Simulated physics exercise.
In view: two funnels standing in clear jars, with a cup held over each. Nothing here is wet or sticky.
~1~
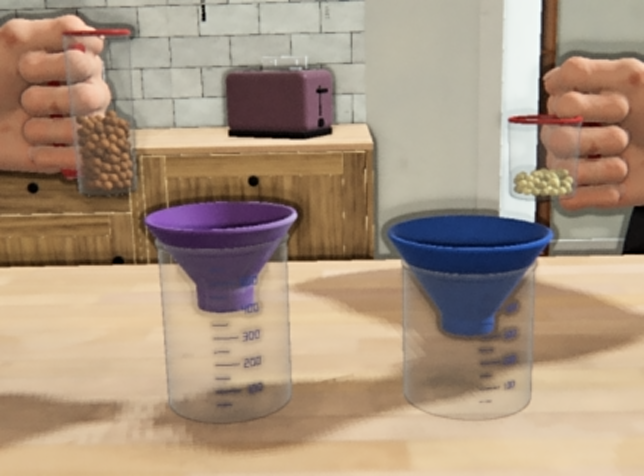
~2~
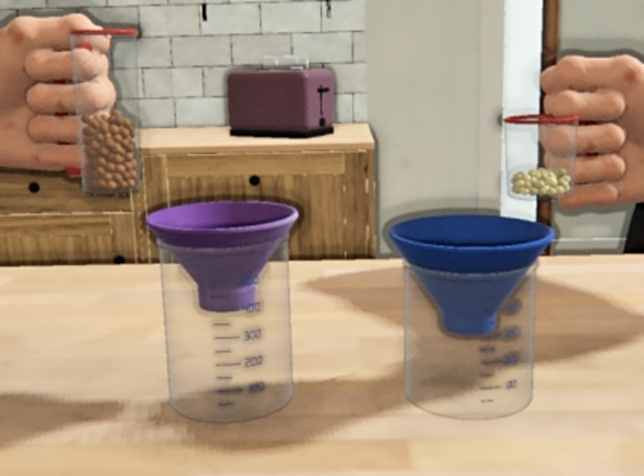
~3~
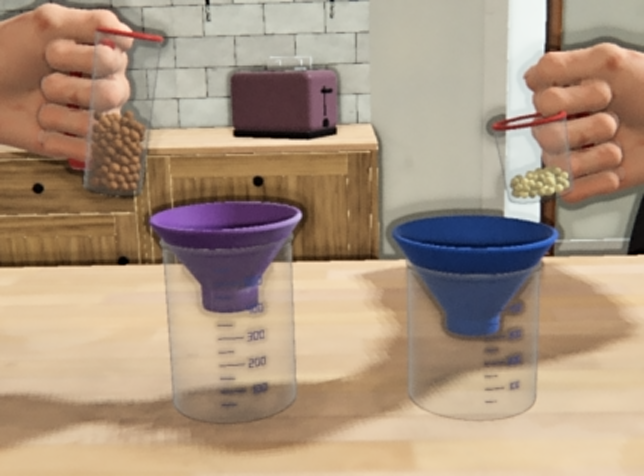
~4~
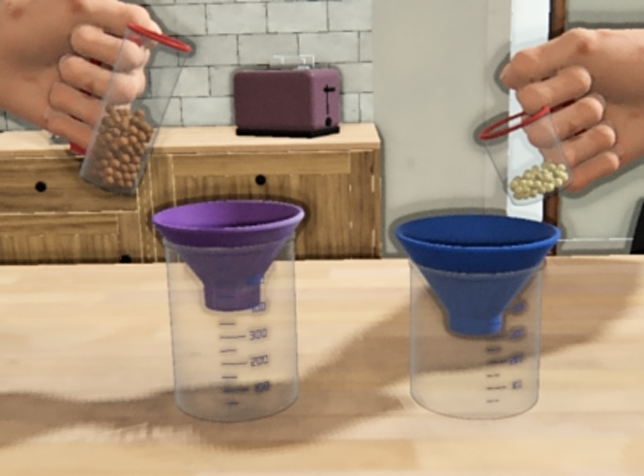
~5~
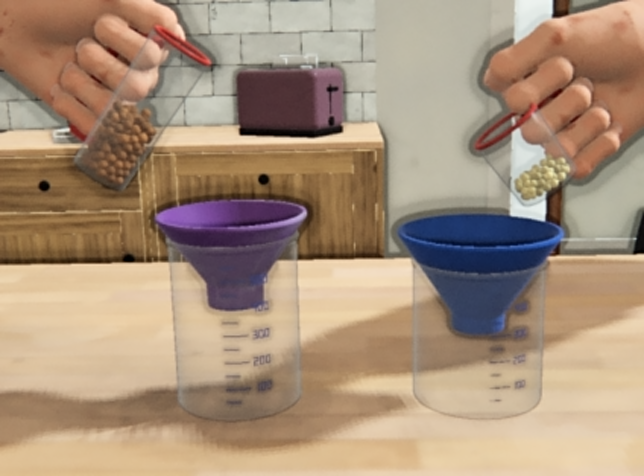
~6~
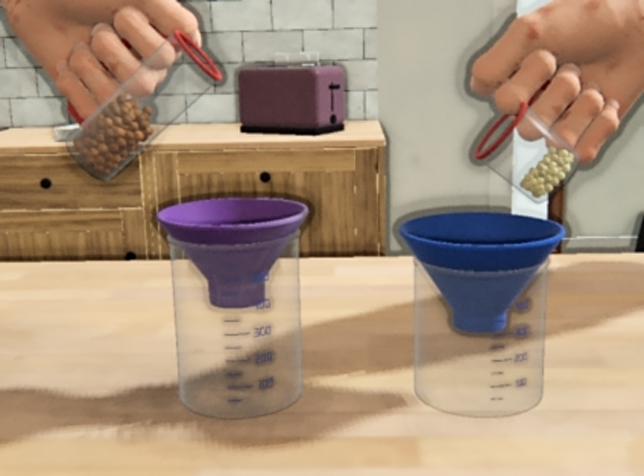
On a kitchen counter, two hands steadily tilting clear cups of brown balls and pale beans above purple and blue funnels.
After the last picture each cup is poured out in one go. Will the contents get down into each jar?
The left funnel lets everything through; the right one lets everything through.
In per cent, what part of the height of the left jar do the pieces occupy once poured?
About 10 %.
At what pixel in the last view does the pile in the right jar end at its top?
Roughly at (507, 376).
Then, 0.19 s past the last view, left, all still in the cup; right, all still in the cup.
Then, 0.43 s past the last view, left, all still in the cup; right, all still in the cup.
Then, 0.69 s past the last view, left, nearly all still in the cup, a small part in or over the funnel; right, about two thirds still in the cup, about a quarter in or over the funnel, a stray few down in the jar.
Finally, left, all down in the jar; right, all down in the jar.
